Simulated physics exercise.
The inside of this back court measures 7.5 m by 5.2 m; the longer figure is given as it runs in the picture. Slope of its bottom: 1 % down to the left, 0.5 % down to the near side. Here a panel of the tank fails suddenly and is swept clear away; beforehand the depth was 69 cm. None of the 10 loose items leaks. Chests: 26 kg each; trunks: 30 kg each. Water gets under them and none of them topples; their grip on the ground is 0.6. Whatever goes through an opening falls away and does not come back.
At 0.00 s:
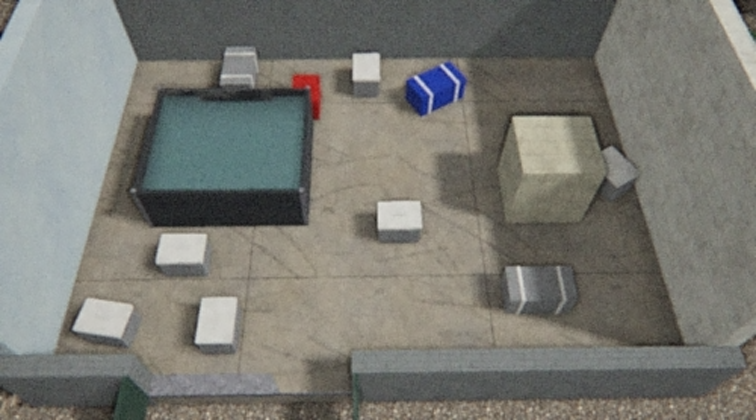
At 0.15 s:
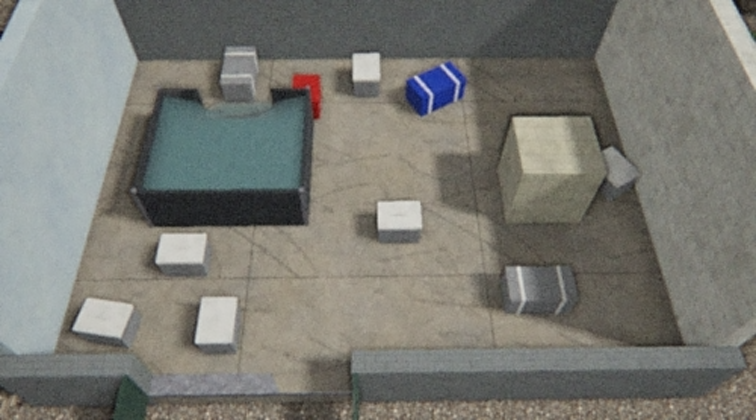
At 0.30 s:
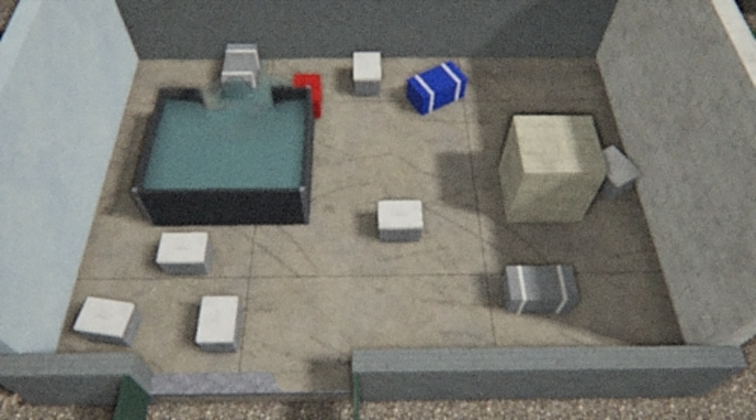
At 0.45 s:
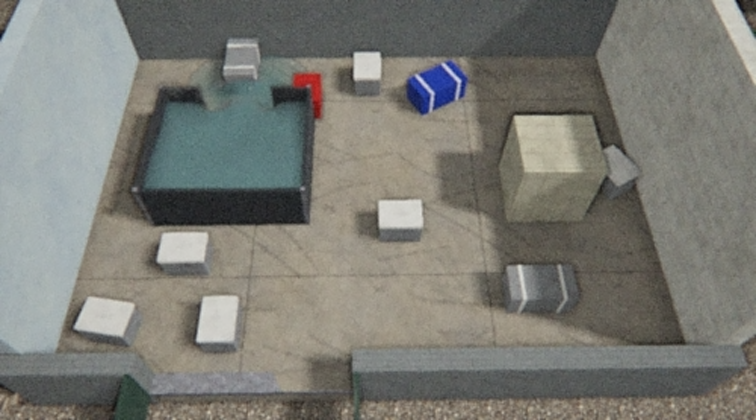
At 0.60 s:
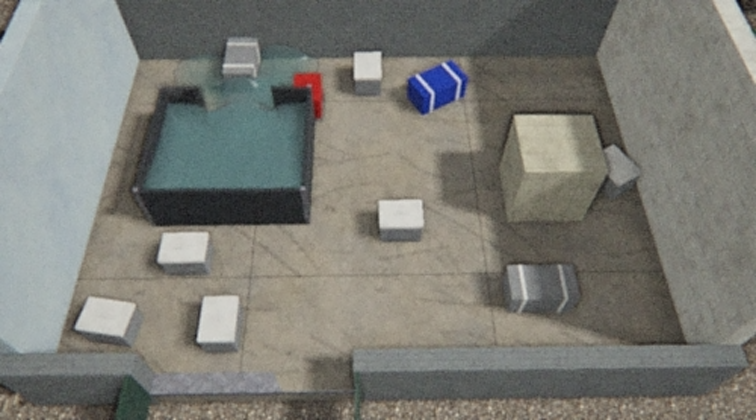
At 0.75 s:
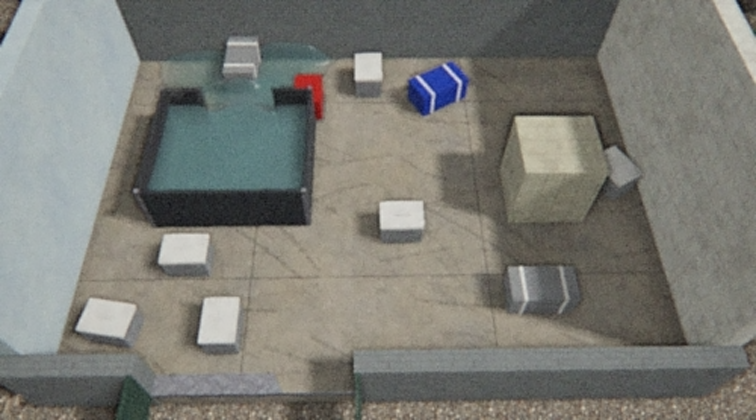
Water in the dark-walled tank at left dips at its back edge, where a gap opens in the wall, and pours out around the pale grey block behind it. It then fans across the floor along the back wall toward the red chest, while the level in the tank drops.
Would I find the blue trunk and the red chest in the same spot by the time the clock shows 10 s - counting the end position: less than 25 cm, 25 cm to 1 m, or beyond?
The blue trunk goes a moderate distance, and the red chest remains almost where it was.
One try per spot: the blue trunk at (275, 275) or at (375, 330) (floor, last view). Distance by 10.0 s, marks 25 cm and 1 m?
Nearly still; nearly still.
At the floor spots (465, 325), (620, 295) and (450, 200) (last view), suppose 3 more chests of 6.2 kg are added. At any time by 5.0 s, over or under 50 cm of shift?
Within it, within it, within it.
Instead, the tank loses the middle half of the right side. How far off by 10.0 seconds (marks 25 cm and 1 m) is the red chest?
Had it gone that way, the red chest would sit tight.
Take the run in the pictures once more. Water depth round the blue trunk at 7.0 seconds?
Roughly 5 cm at that moment.
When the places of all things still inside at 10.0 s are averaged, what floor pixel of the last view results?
Around (373, 223).
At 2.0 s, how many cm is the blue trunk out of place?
By that time, close to 5 cm.
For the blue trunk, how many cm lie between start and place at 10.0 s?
Around 50 cm from where it started.
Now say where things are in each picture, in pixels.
The first picture shows the blue trunk at (437, 80), on the bottom; the red chest at (306, 88), on the bottom; 3.4 m2 under water; 0 of 10 have shifted.
The second picture shows the blue trunk at (437, 80) rests on the ground; the red chest at (306, 88) rests on the ground; water covers 4.0 m2; 0 of 10 have shifted.
The third picture shows the blue trunk at (438, 79), on the bottom; the red chest at (307, 87), on the bottom; 4.6 m2 under water; 0 of 10 have shifted.
The fourth picture shows the blue trunk at (438, 78), on the bottom; the red chest at (307, 87), on the bottom; 5.5 m2 under water; 1 of 10 have shifted.
The fifth picture shows the blue trunk at (438, 78) rests on the ground; the red chest at (307, 87), on the bottom; 6.0 m2 under water; 1 of 10 have shifted.
The sixth picture shows the blue trunk at (439, 79) rests on the ground; the red chest at (308, 88), on the bottom; water covers 6.3 m2; 1 of 10 have shifted.
After 2.0 s the blue trunk is near (442, 81), 0.1 m from its start, aground; the red chest is near (308, 88), 0.0 m from its start, aground; 0 of 10 are out; 1 afloat.
After 4.5 s the blue trunk is near (468, 97), 0.5 m from its start, aground; the red chest is near (308, 88), 0.0 m from its start, aground; 0 of 10 are out; 0 afloat.
After 7.0 s the blue trunk is near (468, 97), 0.5 m from its start, aground; the red chest is near (308, 88), 0.0 m from its start, aground; 0 of 10 are out; 0 afloat.
After 10.0 s the blue trunk is near (468, 97), 0.5 m from its start, aground; the red chest is near (308, 88), 0.0 m from its start, aground; 0 of 10 are out; 0 afloat.
